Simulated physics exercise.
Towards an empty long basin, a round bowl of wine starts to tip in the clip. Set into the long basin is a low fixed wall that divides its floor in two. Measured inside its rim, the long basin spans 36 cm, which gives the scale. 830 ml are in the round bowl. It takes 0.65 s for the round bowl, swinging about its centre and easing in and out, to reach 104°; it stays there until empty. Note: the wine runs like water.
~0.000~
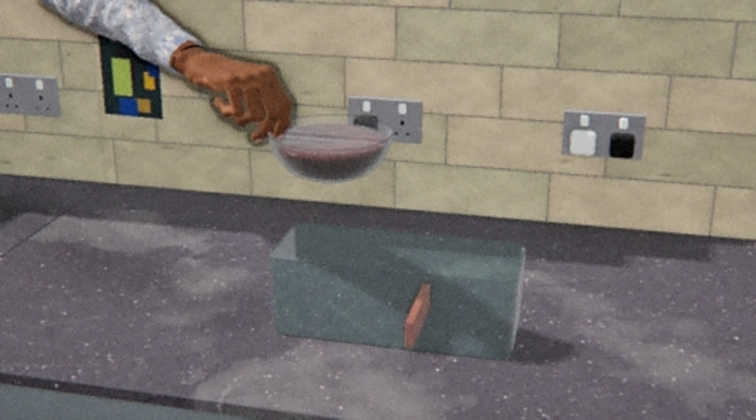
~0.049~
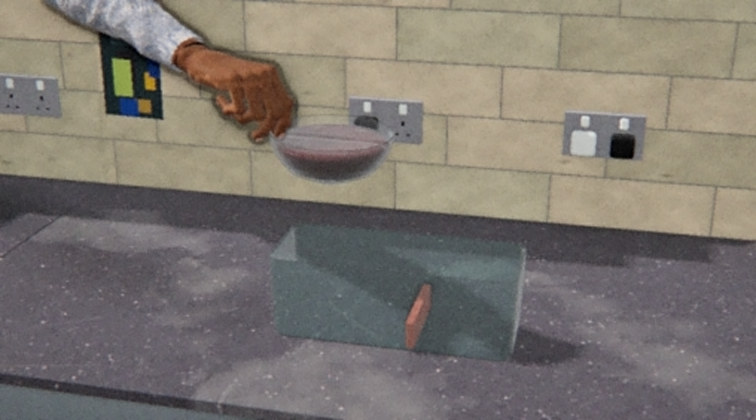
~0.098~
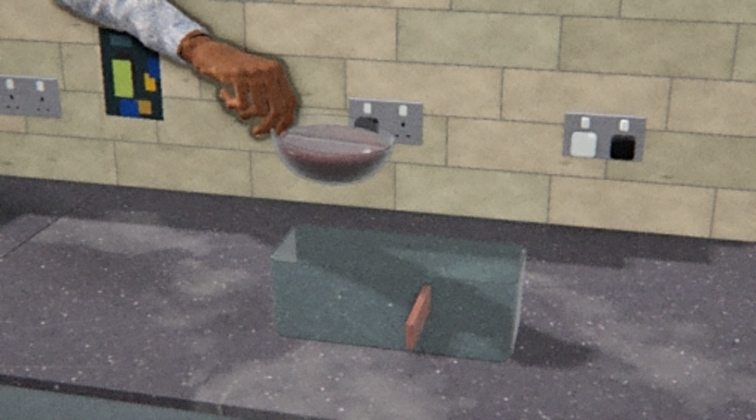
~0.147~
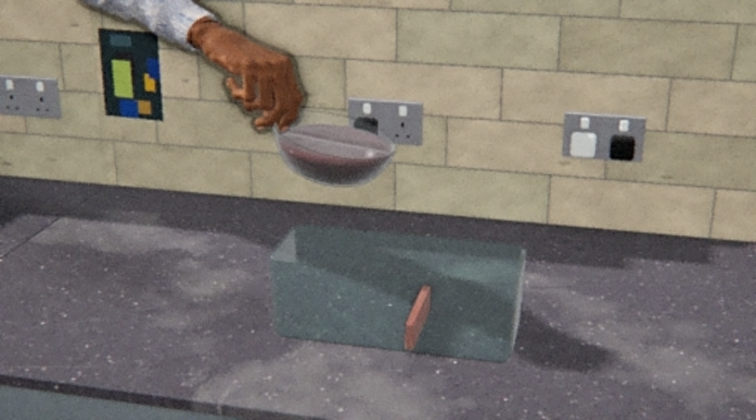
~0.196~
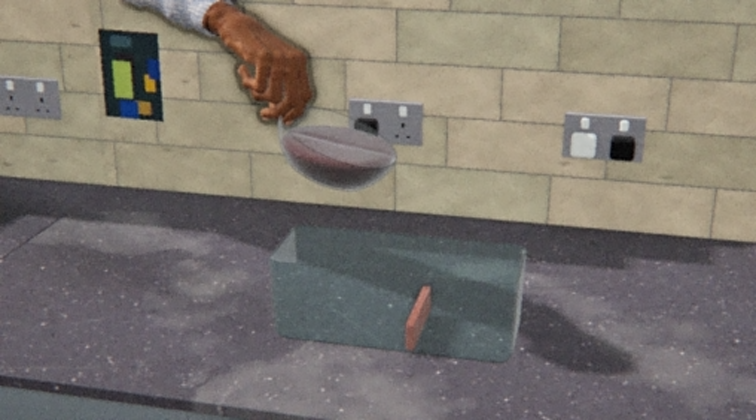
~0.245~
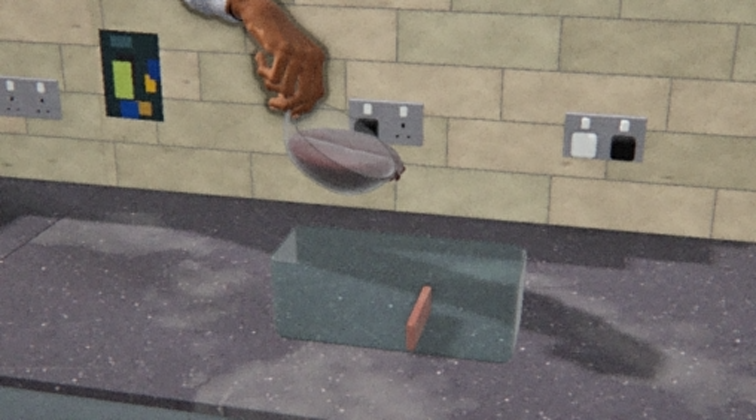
A hand tilts a round glass bowl of dark red liquid rightward above an empty clear basin.
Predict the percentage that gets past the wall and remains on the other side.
The other side holds about 48 % in the end.
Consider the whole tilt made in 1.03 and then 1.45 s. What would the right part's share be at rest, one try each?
The first try gives around 65 percent, the second around 70 percent.
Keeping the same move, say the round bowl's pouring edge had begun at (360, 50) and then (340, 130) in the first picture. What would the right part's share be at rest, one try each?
Respectively about 45 and 20 percent.
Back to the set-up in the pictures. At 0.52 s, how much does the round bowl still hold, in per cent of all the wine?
Close to 5 in a hundred.
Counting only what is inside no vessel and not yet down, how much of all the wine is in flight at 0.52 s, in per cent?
Roughly 36 %.
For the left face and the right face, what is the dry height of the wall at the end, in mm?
The left side gives some 28 mm, the right side some 20 mm.
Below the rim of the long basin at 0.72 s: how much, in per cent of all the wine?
About 84 per cent.
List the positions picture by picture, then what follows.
In the first frame, it leans 0°; its right rim is at (391, 137); the wine meets the walls at (277, 135) and (389, 143); the long basin's rim runs from (282, 241) to (521, 264); the wall's top is at (418, 304).
In the second frame, it leans 1°; its right rim is at (392, 139); the wine meets the walls at (278, 135) and (390, 144).
In the third frame, it leans 6°; its right rim is at (393, 145); the wine meets the walls at (280, 134) and (391, 148).
In the fourth frame, it leans 13°; its right rim is at (394, 153); the wine meets the walls at (282, 132) and (393, 151).
In the fifth frame, it leans 22°; its right rim is at (395, 163); the wine meets the walls at (286, 132) and (393, 157); 1 per cent is over the edge.
In the sixth frame, it leans 32°; its right rim is at (393, 174); the wine meets the walls at (291, 135) and (380, 158); 9 per cent is over the edge.
By 0.52 s the tilt is 93° and 5 per cent is still to pour, 11 is left of the wall and 47 right of it.
By 0.72 s the tilt is 104° and 0 per cent is still to pour, 35 is left of the wall and 48 right of it.
By 0.92 s the tilt is 104° and 0 per cent is still to pour, 42 is left of the wall and 51 right of it.
By 1.15 s the tilt is 104° and 0 per cent is still to pour, 46 is left of the wall and 48 right of it.
At rest 46 per cent lies left of the wall, 48 right of it and 6 outside.
